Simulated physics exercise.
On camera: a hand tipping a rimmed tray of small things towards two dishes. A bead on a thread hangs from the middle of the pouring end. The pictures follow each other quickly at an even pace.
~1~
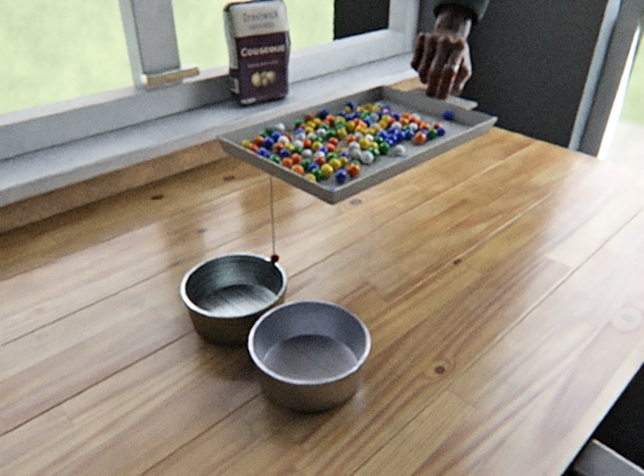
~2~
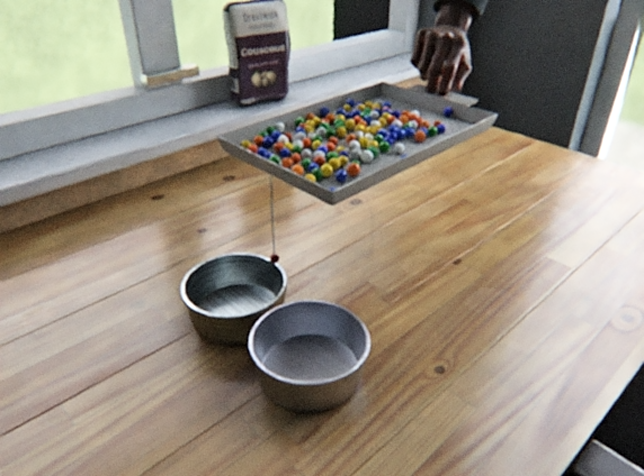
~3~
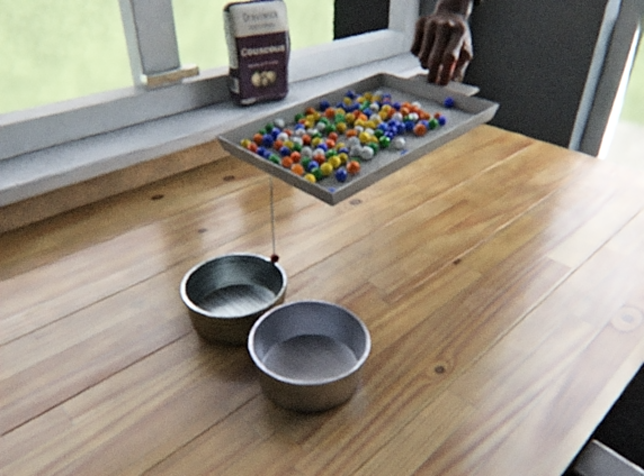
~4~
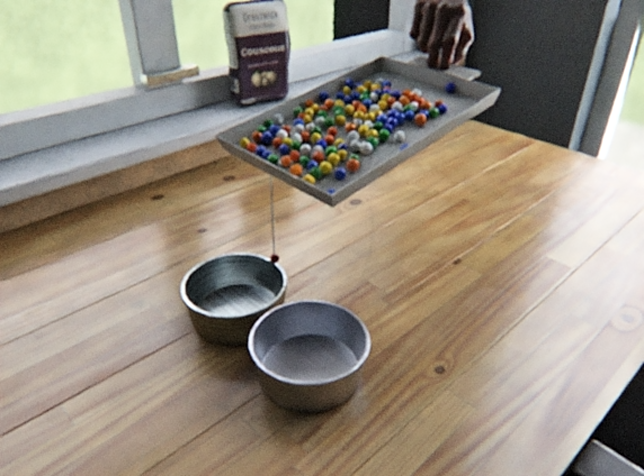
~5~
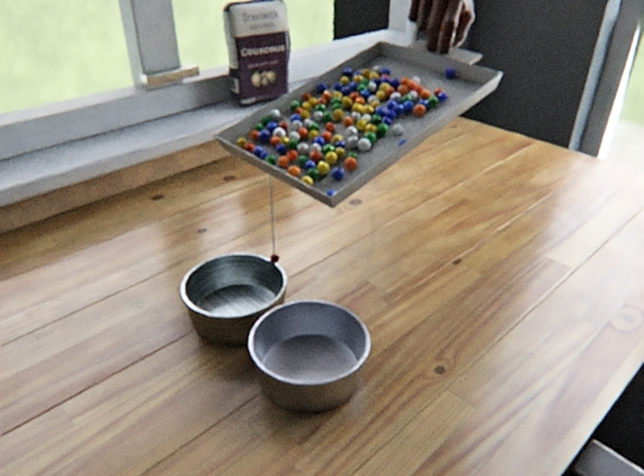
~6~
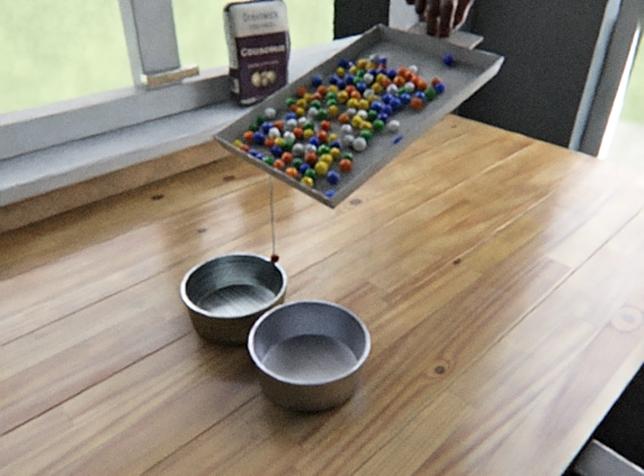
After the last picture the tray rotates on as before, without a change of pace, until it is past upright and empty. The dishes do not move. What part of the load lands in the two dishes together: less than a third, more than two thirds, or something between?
Caught overall: More than two thirds.
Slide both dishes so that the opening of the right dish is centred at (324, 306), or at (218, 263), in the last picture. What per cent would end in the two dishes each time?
Near 60 % and 20 %.
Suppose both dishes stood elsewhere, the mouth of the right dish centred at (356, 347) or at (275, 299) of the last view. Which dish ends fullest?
One: The left-hand dish. Two: The right-hand dish.
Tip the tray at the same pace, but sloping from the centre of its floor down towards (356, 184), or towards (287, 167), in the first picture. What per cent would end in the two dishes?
First some 70, then 80 per cent.
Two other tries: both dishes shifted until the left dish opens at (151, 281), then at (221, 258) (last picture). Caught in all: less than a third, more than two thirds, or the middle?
First less than a third, then above two thirds.
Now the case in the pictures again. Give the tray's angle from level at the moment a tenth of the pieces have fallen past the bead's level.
Near 65 degrees.
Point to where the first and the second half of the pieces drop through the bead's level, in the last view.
Around (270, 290) and then (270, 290).
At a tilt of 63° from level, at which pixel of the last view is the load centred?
Close to (283, 164).
Shortly afterwards, tray tipped steeply; the bulk on the tray; only a few in the right dish; only a few in the left dish; a little in the air.
Next, tray tipped past a quarter turn; only a few on the tray; near a third in the right dish; near half in the left dish; a little outside both; a little in the air.
Some moments later, tray tipped past a quarter turn; near half in the right dish; near half in the left dish; a little outside both.
In the end, tray tipped past a quarter turn; near half in the right dish; near half in the left dish; a little outside both.
